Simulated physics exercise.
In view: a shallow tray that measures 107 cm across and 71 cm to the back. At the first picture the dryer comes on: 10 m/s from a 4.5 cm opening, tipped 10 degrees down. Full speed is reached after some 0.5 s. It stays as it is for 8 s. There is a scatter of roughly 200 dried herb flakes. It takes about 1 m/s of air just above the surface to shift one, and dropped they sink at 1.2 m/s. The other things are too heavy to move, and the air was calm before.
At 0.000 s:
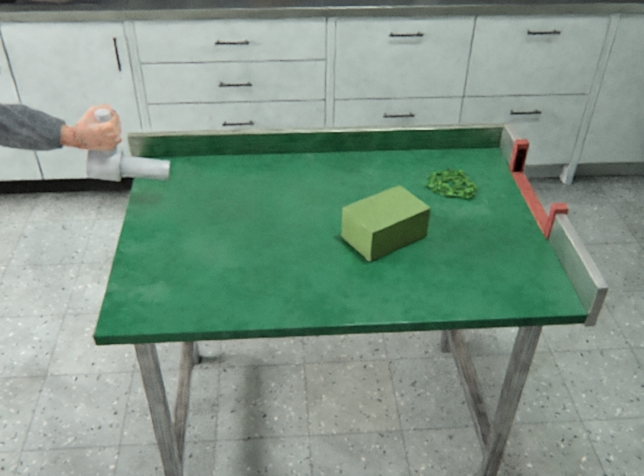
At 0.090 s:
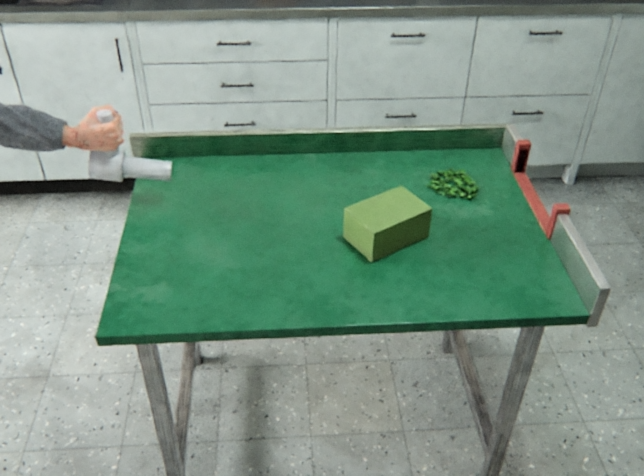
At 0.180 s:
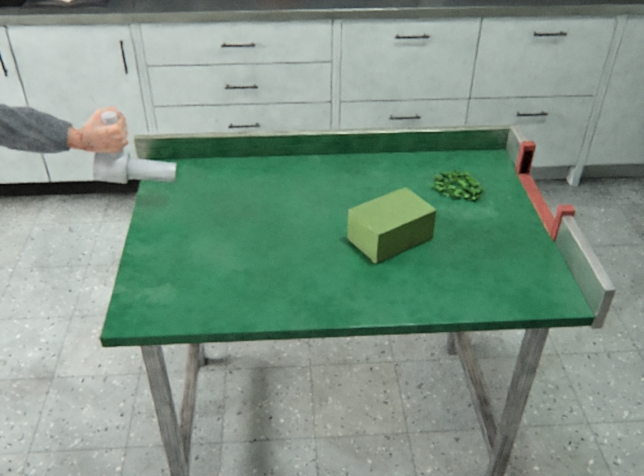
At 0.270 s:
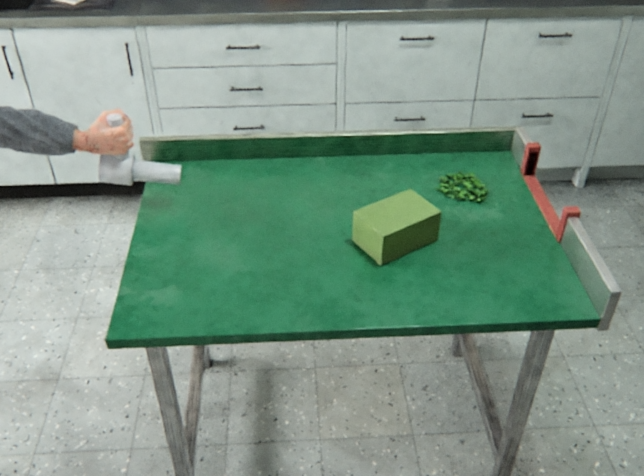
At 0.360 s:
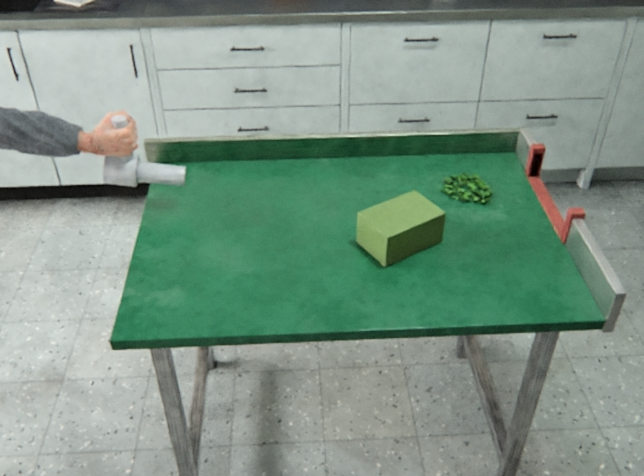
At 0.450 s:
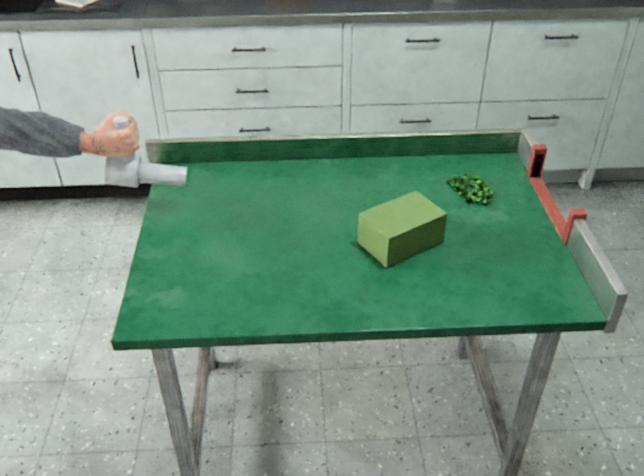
A hand holding a dryer at the left of a green table, with herb flakes beyond a block barely stirring.
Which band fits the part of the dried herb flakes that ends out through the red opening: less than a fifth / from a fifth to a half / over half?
Of the dried herb flakes, more than half end out through the red opening.
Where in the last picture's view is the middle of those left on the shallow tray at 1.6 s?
Around (517, 148).
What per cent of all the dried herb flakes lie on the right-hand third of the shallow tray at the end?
Near 30 %.
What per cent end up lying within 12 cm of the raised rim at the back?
Near 30 %.
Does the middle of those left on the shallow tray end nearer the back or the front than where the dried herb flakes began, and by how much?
Towards the back, some 20 cm.
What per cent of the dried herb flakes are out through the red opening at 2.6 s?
Some 70 per cent.
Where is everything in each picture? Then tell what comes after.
In the first picture, the middle of the dried herb flakes is near (454, 182), none has stirred yet and the mouth of the dryer is at (169, 171).
In the second picture, the middle of the dried herb flakes is near (456, 182), none has stirred yet and the red opening is centred on (530, 202).
In the third picture, the middle of the dried herb flakes is near (461, 183), none has stirred yet and the top of a block is at (393, 209).
In the fourth picture, the middle of the dried herb flakes is near (466, 185) and none has stirred yet.
In the fifth picture, the middle of the dried herb flakes is near (470, 186) and none has stirred yet.
In the sixth picture, the middle of the dried herb flakes is near (472, 187), the farthest in sight from the dryer is at (493, 193) and about 10 % have left their places.
After 1.6 s, 12 % are on the move or not yet settled, 72 % are out through the red opening; the middle of those still in play is near (517, 148).
After 2.6 s, 10 % are on the move or not yet settled, 73 % are out through the red opening; the middle of those still in play is near (518, 147).
After 4.4 s, 7 % are on the move or not yet settled, 74 % are out through the red opening; the middle of those still in play is near (518, 147).
After 8.0 s, at the end, 74 % are out through the red opening; the middle of those still in play is near (518, 147).
